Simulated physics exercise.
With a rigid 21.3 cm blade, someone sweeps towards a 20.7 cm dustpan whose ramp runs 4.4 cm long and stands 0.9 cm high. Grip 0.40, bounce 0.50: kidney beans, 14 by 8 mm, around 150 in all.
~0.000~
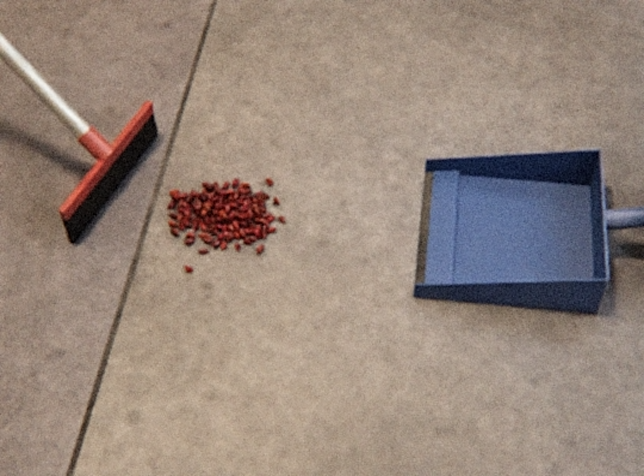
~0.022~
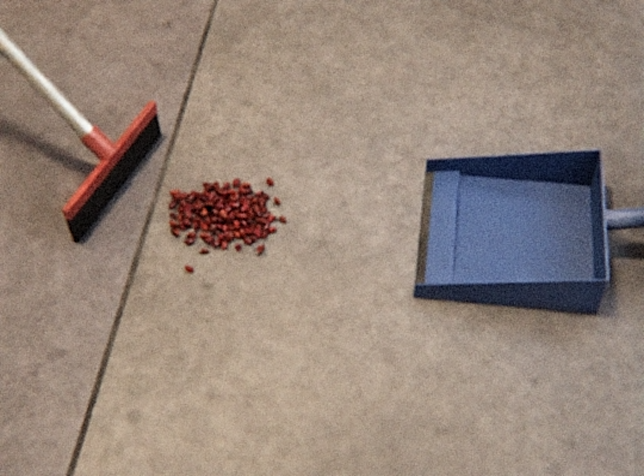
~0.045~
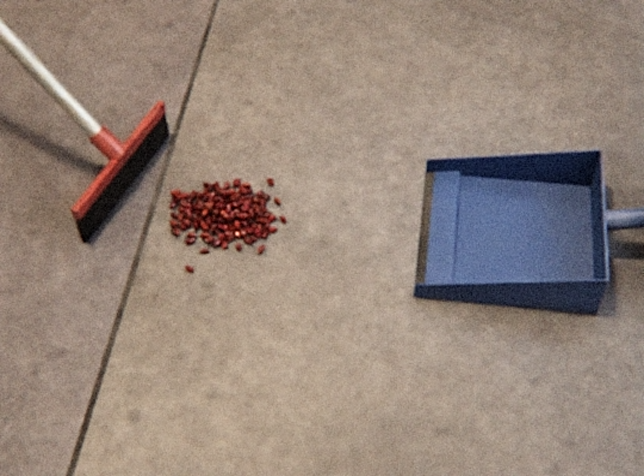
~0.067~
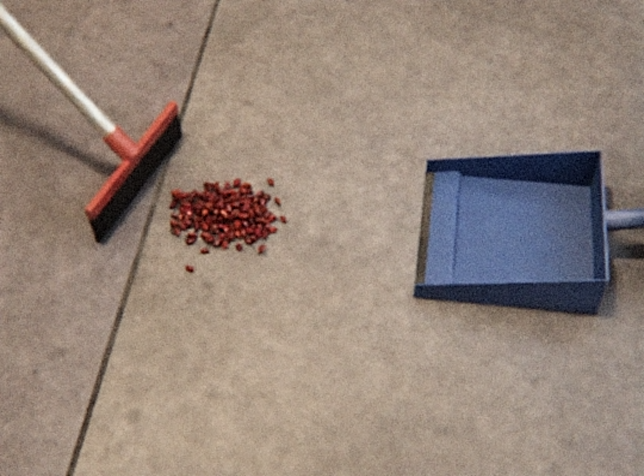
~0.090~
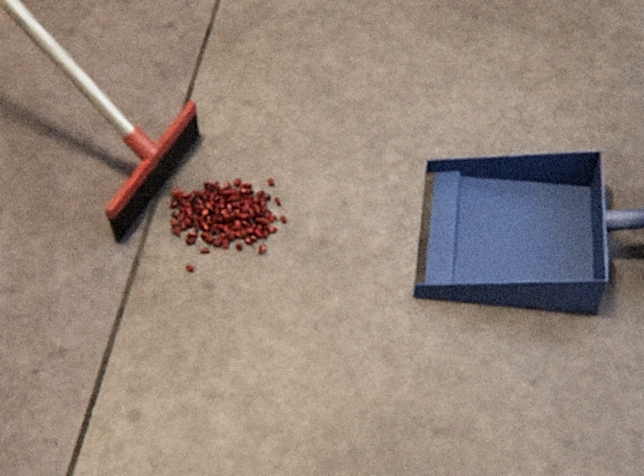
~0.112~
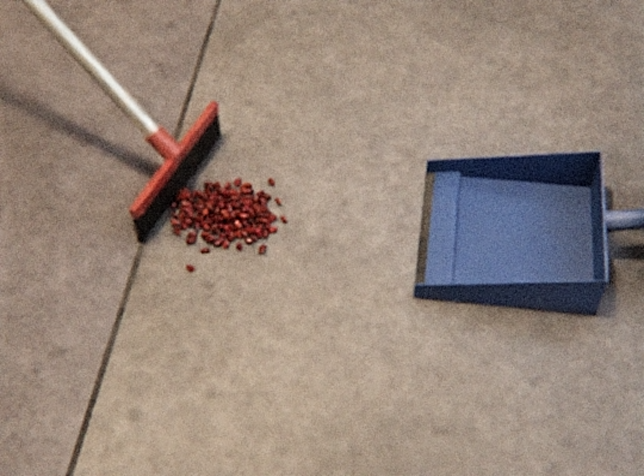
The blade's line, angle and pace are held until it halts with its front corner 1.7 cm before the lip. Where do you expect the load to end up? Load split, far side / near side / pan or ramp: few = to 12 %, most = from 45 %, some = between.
Split - far side: Few, near side: Some, pan: Most.
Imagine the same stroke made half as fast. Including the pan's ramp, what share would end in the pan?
Roughly 10 in a hundred.
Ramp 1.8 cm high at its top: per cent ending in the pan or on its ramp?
With that ramp, near 40 per cent.
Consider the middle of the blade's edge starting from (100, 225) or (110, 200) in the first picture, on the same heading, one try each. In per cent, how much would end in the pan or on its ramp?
60 and 55 per cent, roughly.
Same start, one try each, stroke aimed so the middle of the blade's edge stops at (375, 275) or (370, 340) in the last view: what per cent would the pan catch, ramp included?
Some 50 in a hundred and 30 in a hundred.
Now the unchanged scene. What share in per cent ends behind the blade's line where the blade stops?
Near 5 percent, give or take.
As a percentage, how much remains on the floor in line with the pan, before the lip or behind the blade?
Roughly 20 in a hundred.
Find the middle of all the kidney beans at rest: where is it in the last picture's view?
(438, 258).
After 0.23 s, middle of the blade 16 cm from the lip; 0 % over the lip, far side 0 %, near side 5 %.
After 0.30 s, middle of the blade 8 cm from the lip; 0 % over the lip, far side 0 %, near side 15 %.
Then, at 0.51 s, middle of the blade 5 cm from the lip; 60 % over the lip, far side 0 %, near side 25 %.
At rest (2.8 s), far side 0 %, near side 25 %, pan 55 %, in front of the lip or behind the blade 20 %.
